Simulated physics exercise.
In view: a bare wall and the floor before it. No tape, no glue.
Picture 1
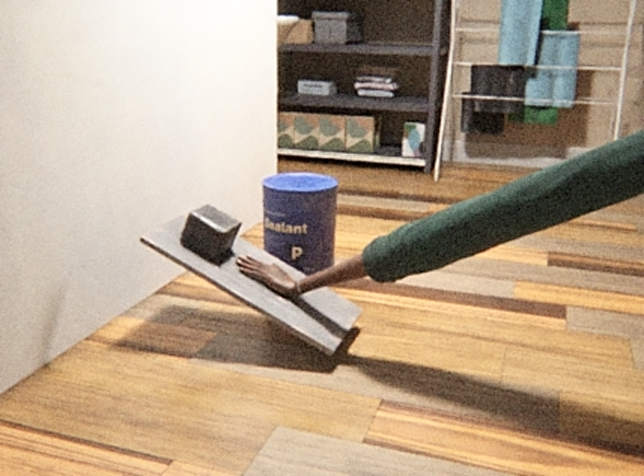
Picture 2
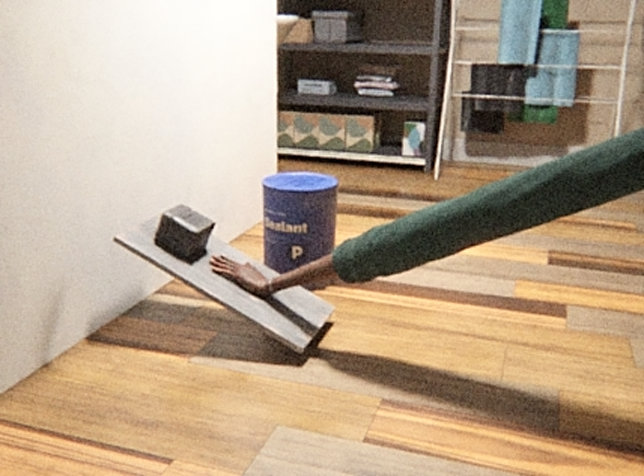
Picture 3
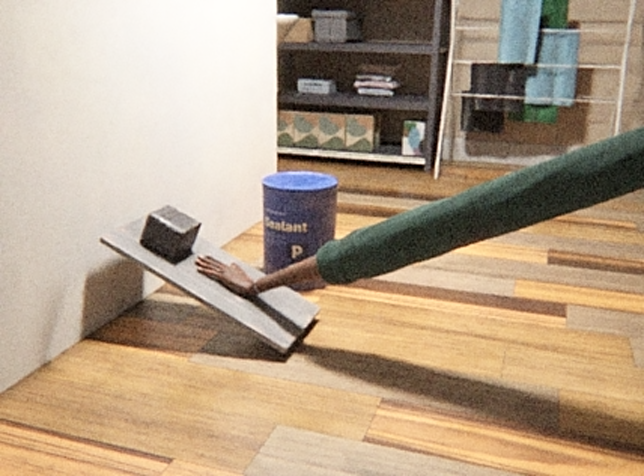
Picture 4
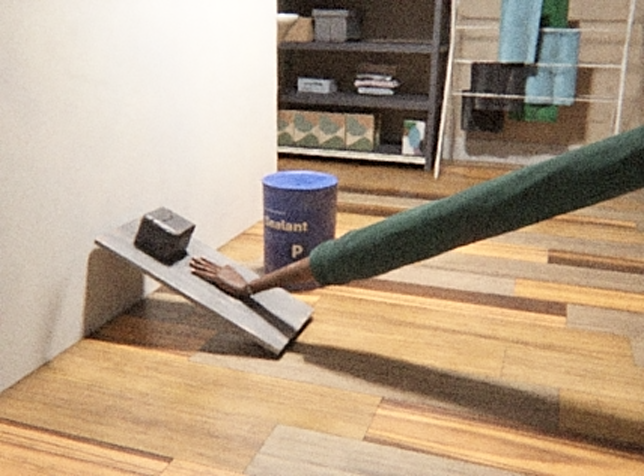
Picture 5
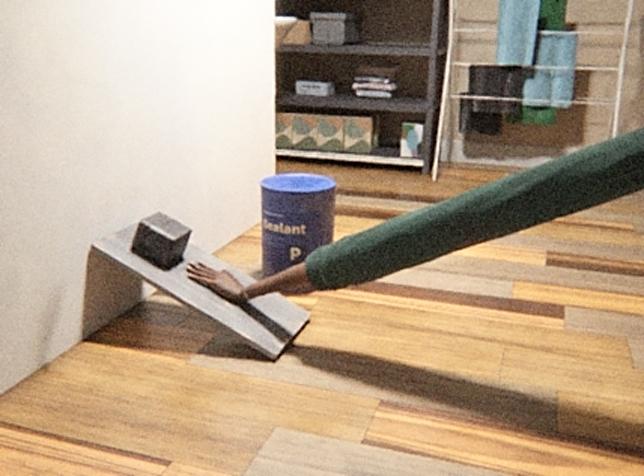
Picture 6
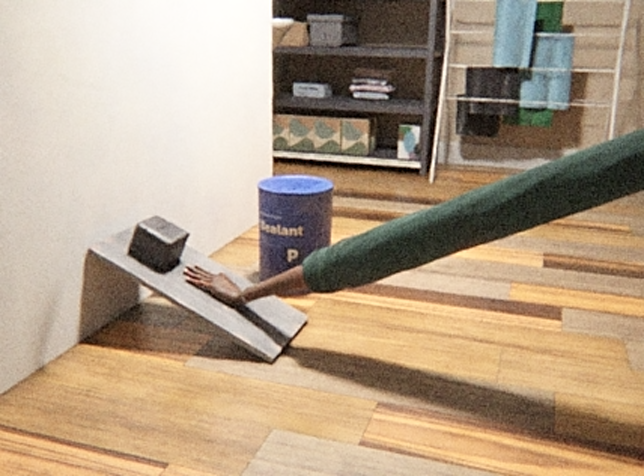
A hand moves a tilted grey board carrying a dark block left until it leans on the wall.
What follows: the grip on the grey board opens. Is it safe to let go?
It gives way.
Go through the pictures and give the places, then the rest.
Not yet at the wall; grey board (256, 277); blue pail (300, 232), in the first frame.
Not yet at the wall; grey board (229, 276); blue pail (300, 231), in the second frame.
Not yet at the wall; grey board (215, 276); blue pail (300, 230), in the third frame.
Not yet at the wall; grey board (209, 277); blue pail (300, 230), in the fourth frame.
Leant on the wall, still held; grey board (205, 283); blue pail (298, 232), in the fifth frame.
Leant on the wall, still held; grey board (203, 286); blue pail (295, 234), in the sixth frame.
Then, 0.20 s later than the last frame, grey board sunk by 6° near (206, 295).
Then, 0.30 s later than the last frame, grey board sunk by 22° near (215, 323).
Then, 0.50 s later than the last frame, grey board sunk by 24° near (217, 326).
When it is over, moved from the start, grey board; blue pail as before. End places, in pixels of the last picture, grey board near (217, 326). The board slides down.
